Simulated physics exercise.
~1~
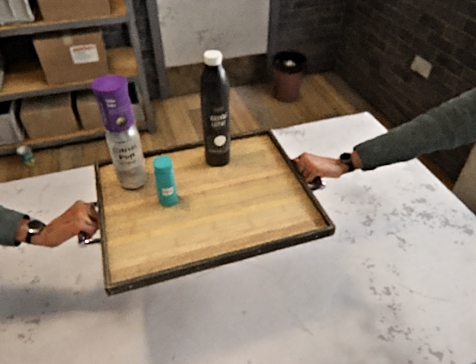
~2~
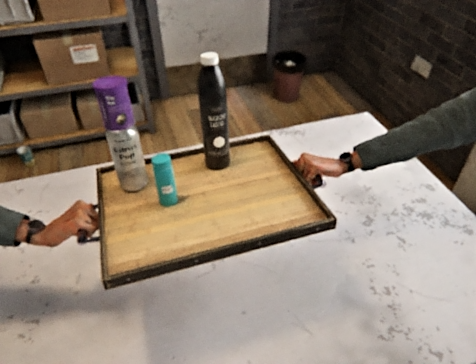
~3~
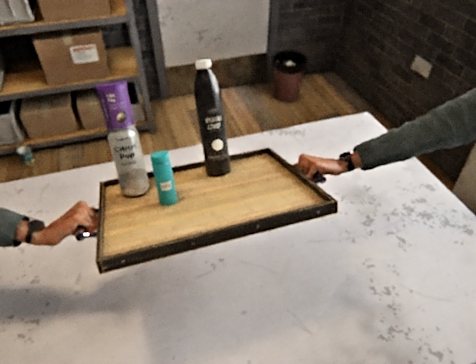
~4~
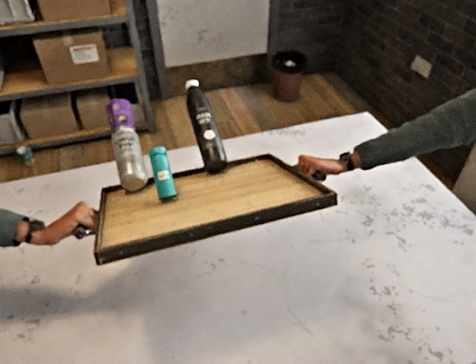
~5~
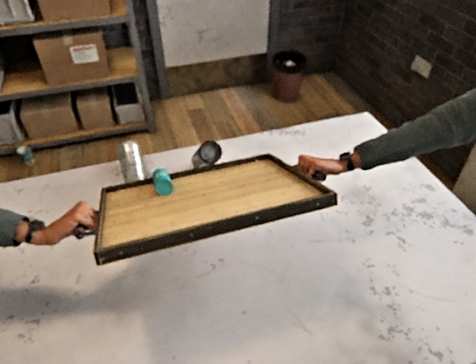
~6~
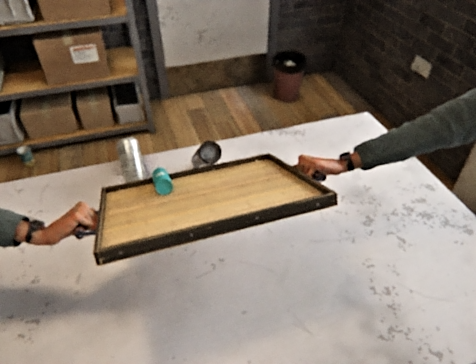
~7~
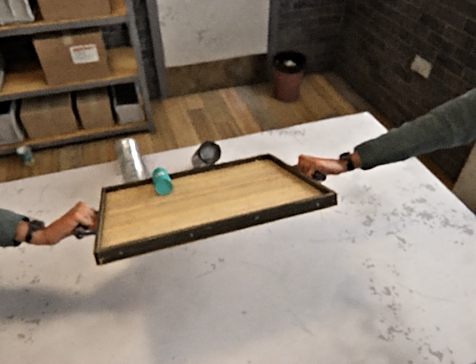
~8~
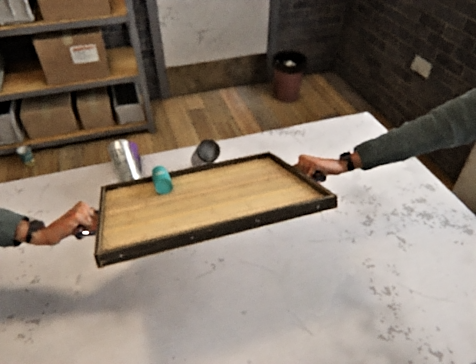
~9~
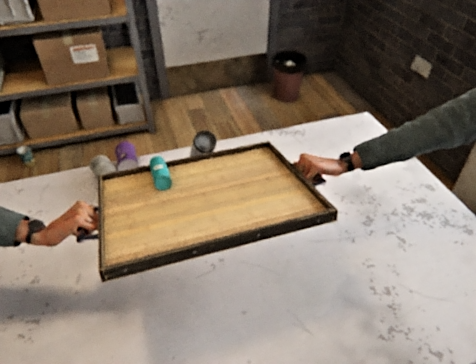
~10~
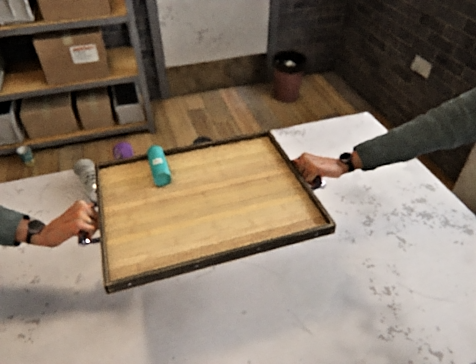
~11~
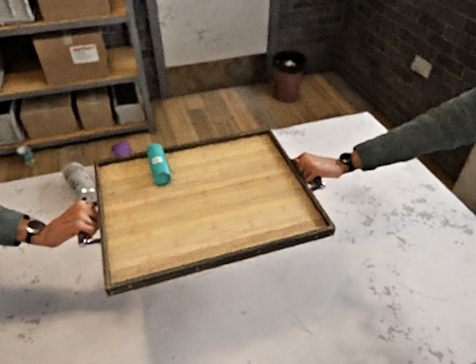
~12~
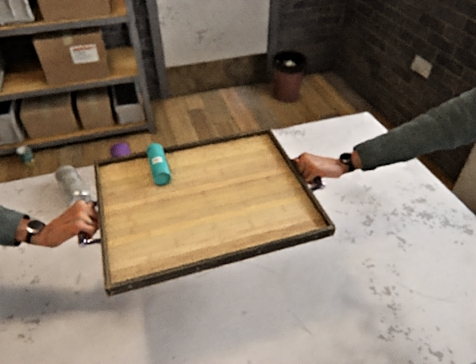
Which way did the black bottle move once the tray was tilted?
The black bottle moved down as the viewer sees it, tipping over and dropping behind the far edge of the tray.
